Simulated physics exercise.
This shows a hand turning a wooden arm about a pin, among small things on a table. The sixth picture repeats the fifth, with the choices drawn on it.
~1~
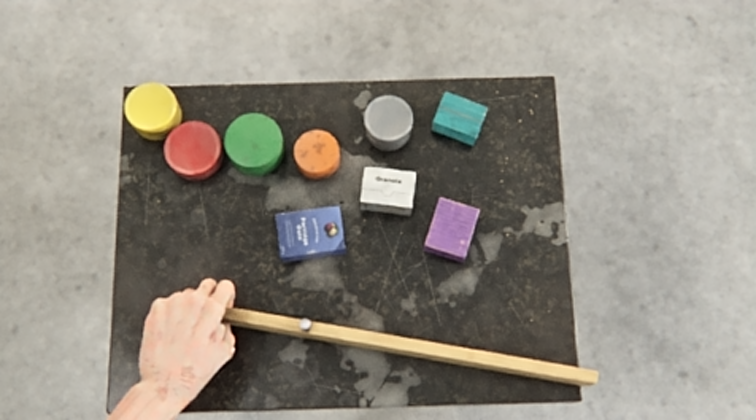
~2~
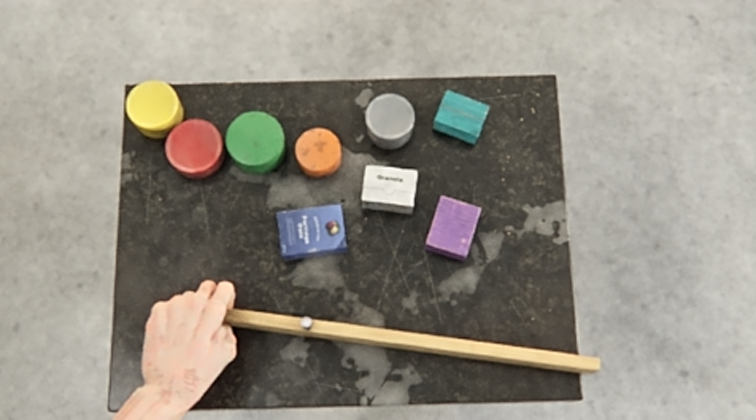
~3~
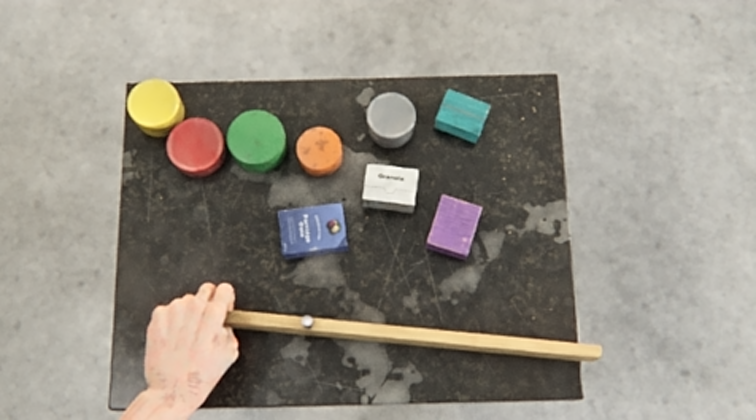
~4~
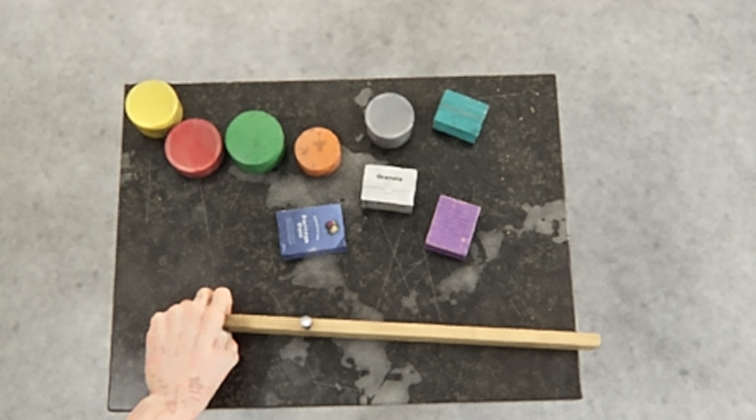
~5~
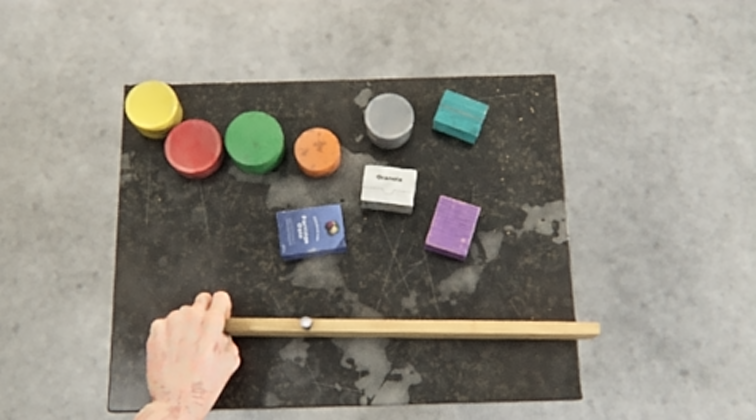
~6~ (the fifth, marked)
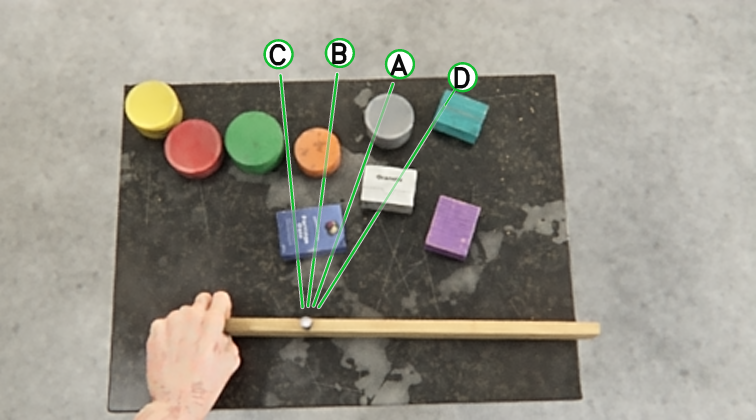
A hand held the left end of a long wooden arm and slowly turned it about a pin, its right end swinging a little upward, while the colourful tins and small blocks above stayed still.
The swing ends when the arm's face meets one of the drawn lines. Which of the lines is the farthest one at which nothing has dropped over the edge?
As far as mark D.
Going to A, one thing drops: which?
It is the turquoise box.
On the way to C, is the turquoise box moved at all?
Yes.
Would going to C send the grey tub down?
Yes.
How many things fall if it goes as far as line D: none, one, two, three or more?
The count is none.
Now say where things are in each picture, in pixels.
Orange tin (317, 155); grey tub (388, 124); blue packet (311, 235), in the first frame.
Arm (459, 346); white packet (389, 189), in the second frame.
Arm (460, 339); purple block (454, 228), in the third frame.
Arm (459, 333); green tin (256, 143), in the fourth frame.
Arm (459, 327); orange tin (318, 153); grey tub (389, 122); blue packet (312, 233), in the fifth frame.
On the marked copy, A at (355, 191); B at (323, 186); C at (291, 187); D at (384, 203).
Following D. Soon after the start, arm (447, 270); yellow tub (155, 111); turquoise box (460, 117).
Later, arm (415, 223); white packet (368, 171); purple block (416, 179).
In the end, arm (385, 201); turquoise box (431, 85); grey tub (385, 101); nothing has fallen.
As for the rest, A drops the turquoise box; B drops the turquoise box; C drops the turquoise box, yellow tub and grey tub.
